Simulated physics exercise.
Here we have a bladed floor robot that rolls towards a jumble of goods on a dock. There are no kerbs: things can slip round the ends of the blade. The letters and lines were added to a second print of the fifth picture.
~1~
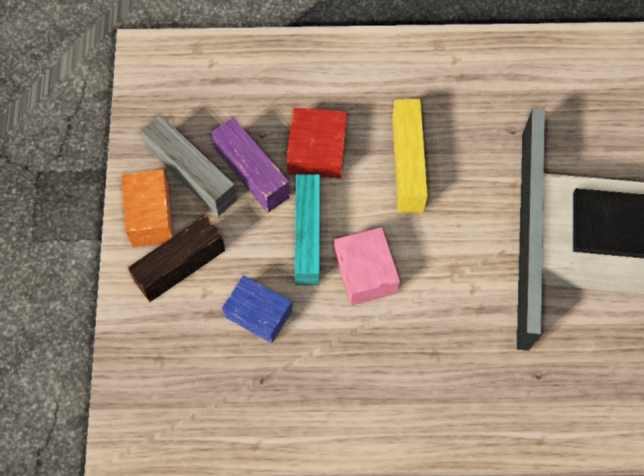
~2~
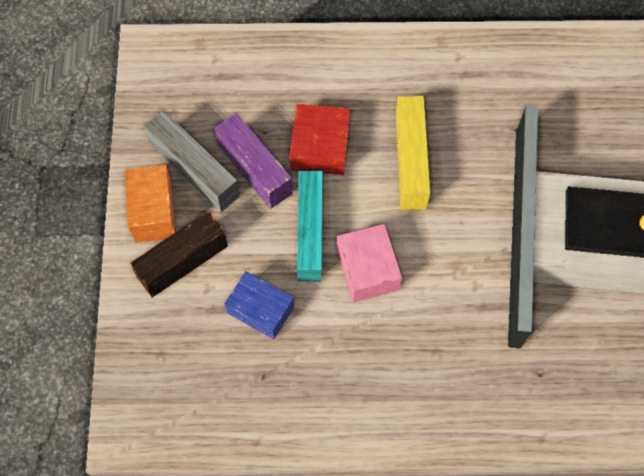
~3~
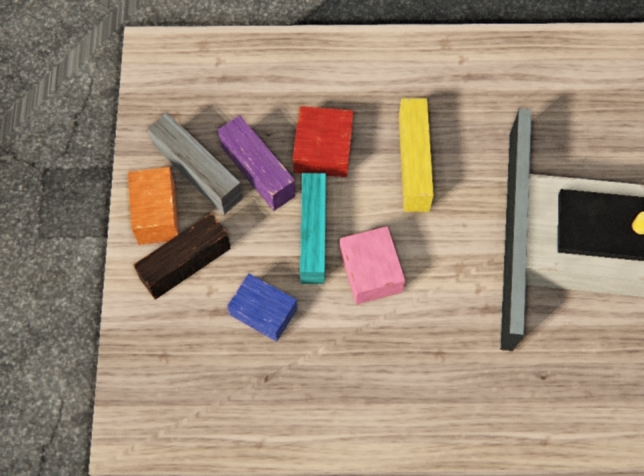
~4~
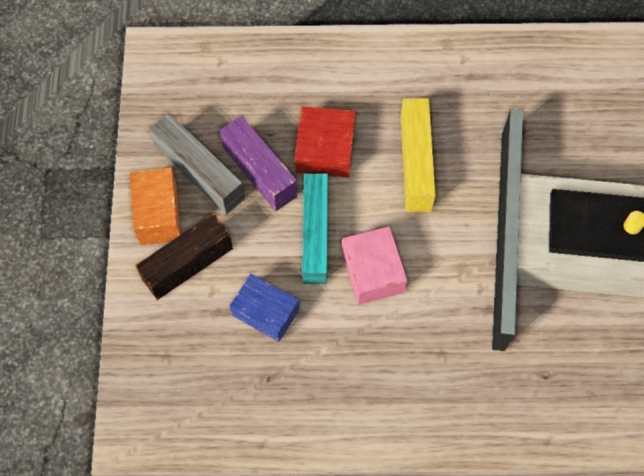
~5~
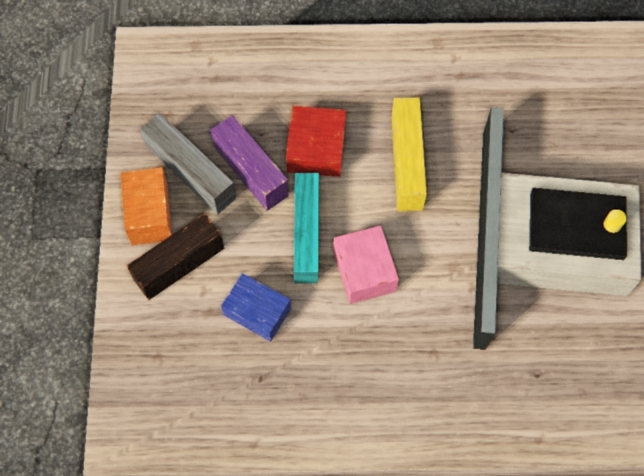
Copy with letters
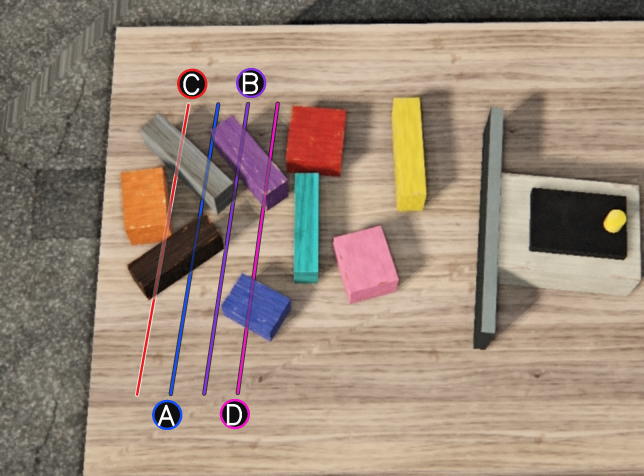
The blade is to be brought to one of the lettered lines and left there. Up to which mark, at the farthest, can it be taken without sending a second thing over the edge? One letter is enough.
It should halt at B.
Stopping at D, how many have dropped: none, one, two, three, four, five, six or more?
The count is none.
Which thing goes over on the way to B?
The orange crate.
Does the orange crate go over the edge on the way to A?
Yes.
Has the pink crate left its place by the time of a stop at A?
Yes.
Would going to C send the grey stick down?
By then, yes.
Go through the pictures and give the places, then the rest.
Blue crate (258, 309); red crate (317, 143); orange crate (148, 209), in the first frame.
Robot (606, 221); purple bar (253, 161), in the second frame.
Robot (599, 224); yellow bar (415, 155), in the third frame.
Robot (591, 224); grey stick (197, 164), in the fourth frame.
Robot (570, 222); blue crate (257, 308); red crate (317, 141); orange crate (147, 207), in the fifth frame.
On the copy, A at (196, 240); B at (227, 240); C at (164, 241); D at (259, 239).
On B. First, robot (475, 224); yellow bar (382, 154); pink crate (357, 261).
Then, robot (380, 225); grey stick (178, 167); purple bar (209, 166).
Finally, robot (306, 226); orange crate over the edge; grey stick (111, 166); one fallen.
By contrast, A drops two; C drops four; D is within the limit but short.
